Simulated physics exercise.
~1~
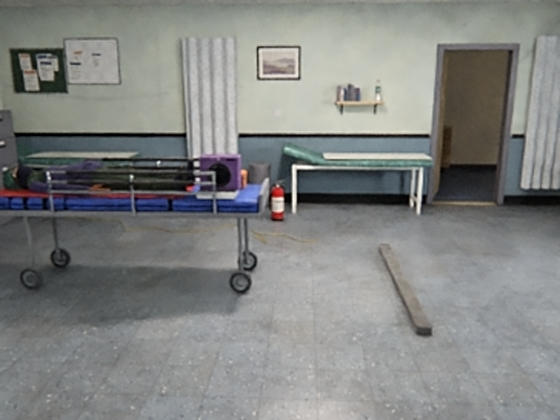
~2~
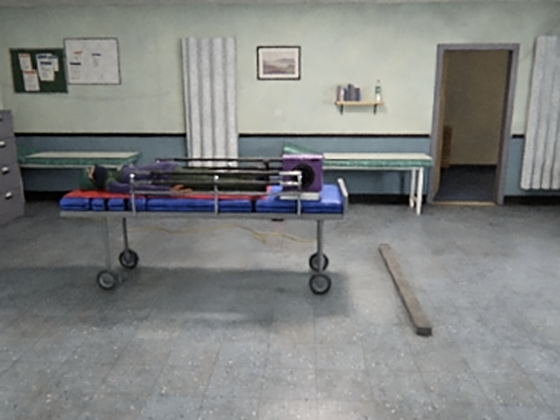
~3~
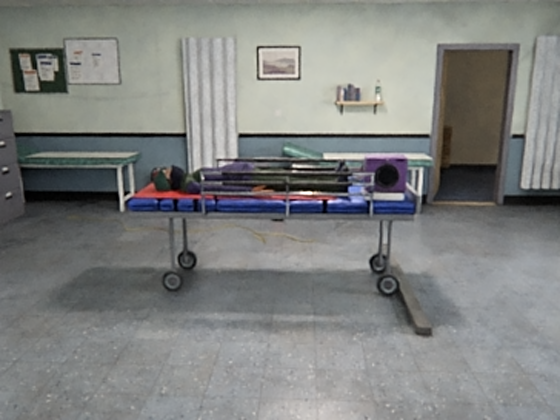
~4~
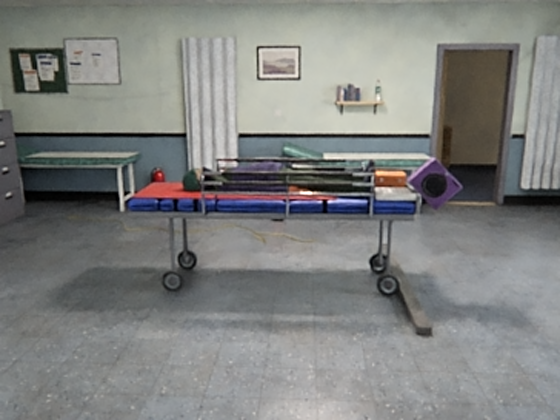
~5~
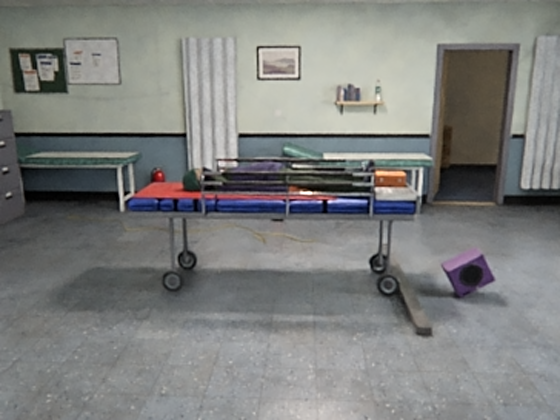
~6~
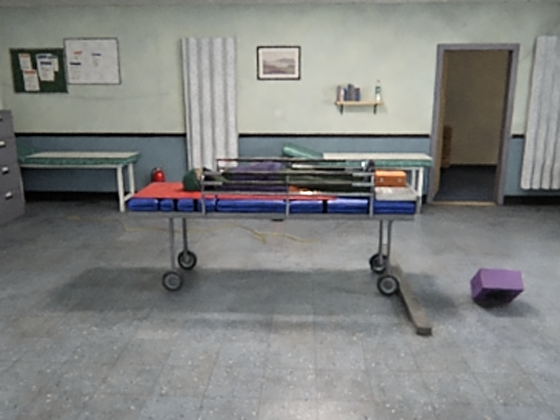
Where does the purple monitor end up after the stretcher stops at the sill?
It tumbles off the right end of the stretcher and ends up on the floor beyond the sill.
